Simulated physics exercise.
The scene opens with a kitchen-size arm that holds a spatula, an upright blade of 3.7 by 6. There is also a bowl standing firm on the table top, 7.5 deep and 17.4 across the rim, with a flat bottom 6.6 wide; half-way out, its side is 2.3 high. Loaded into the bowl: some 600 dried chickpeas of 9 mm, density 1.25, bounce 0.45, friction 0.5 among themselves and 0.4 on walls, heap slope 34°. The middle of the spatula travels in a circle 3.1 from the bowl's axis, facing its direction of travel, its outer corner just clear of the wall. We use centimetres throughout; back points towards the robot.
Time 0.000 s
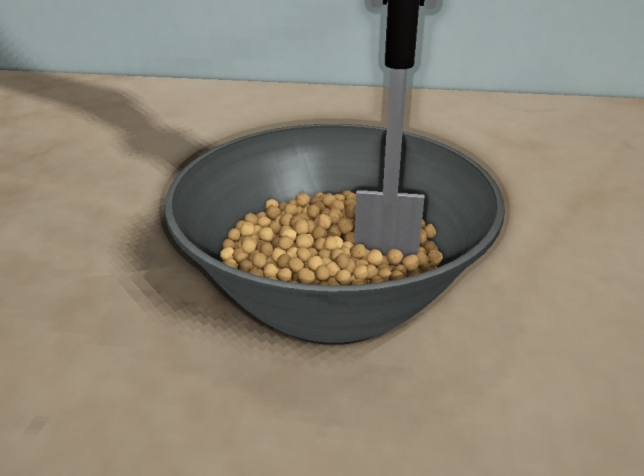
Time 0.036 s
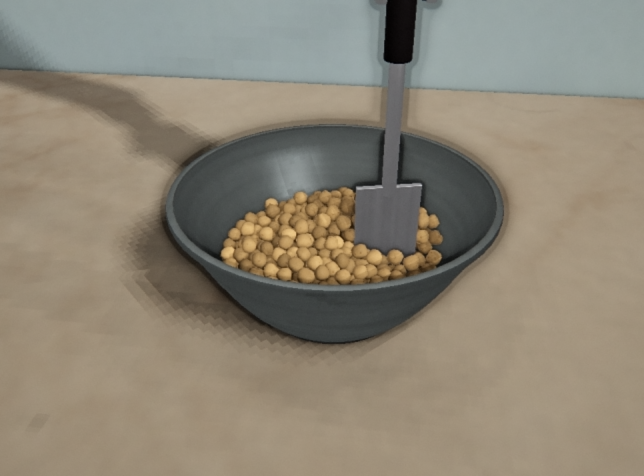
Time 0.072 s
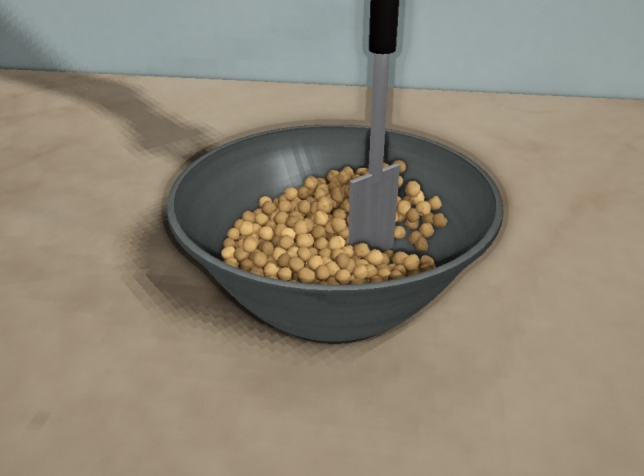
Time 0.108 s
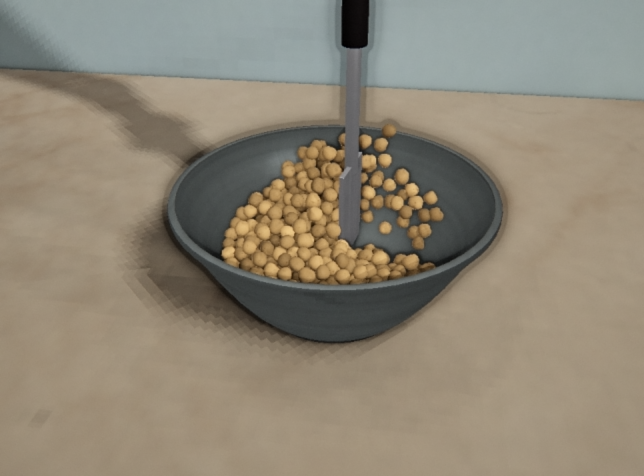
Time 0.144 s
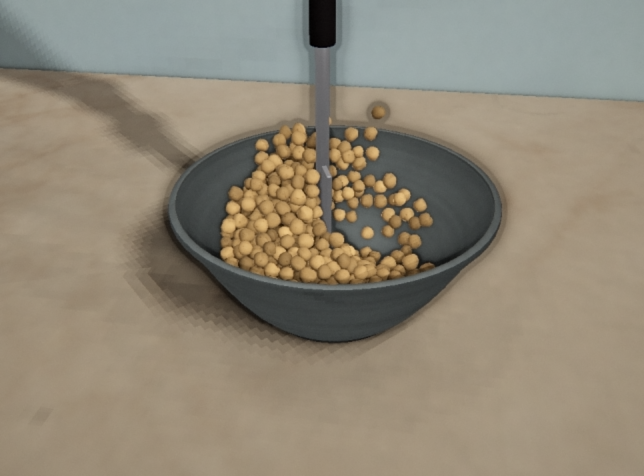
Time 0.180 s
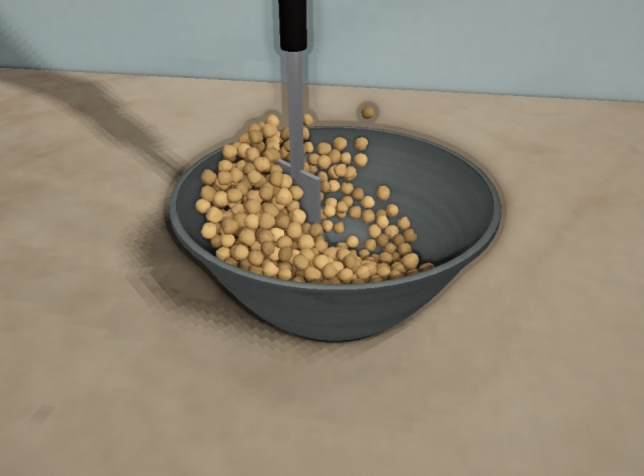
Spatula sweeping through dried chickpeas in a grey bowl, turning as it moves left, heaping them up and flicking one over the back rim.
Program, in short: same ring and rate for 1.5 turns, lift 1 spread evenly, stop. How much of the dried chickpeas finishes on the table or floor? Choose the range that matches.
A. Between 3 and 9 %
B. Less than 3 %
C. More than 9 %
Between 3 and 9 % (A).
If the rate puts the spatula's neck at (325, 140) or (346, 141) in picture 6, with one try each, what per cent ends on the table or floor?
So, roughly 0 percent the first time and 0 percent the second.
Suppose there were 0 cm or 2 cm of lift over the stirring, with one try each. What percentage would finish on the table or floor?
Close to 10 percent and close to 5 percent.
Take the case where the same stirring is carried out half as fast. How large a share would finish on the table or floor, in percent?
I'd expect about 0 %.
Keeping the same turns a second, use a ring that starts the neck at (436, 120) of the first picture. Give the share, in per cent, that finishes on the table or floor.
Table or floor share: Near 0 %.
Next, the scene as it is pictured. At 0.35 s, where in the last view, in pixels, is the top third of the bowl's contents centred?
I'd put it at around (371, 268).
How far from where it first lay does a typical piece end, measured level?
Something near 6 cm, measured level.
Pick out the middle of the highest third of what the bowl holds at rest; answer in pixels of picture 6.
It is centred near (322, 250).
By 0.35 s, 295° round, highest piece 9 above the table; 570 in the bowl, 8 on the table or floor, 17 in flight or on the tool.
By 0.52 s, 86° round, highest piece 9 above the table; 560 in the bowl, 32 on the table or floor, 3 in flight or on the tool.
By 0.80 s, 180° round, highest piece 7 above the table; 559 in the bowl, 36 on the table or floor.
By 1.50 s, 180° round, highest piece 6 above the table; 559 in the bowl, 36 on the table or floor.
Final count, 559 in the bowl, 36 on the table or floor. That is 6 % on the table or floor.
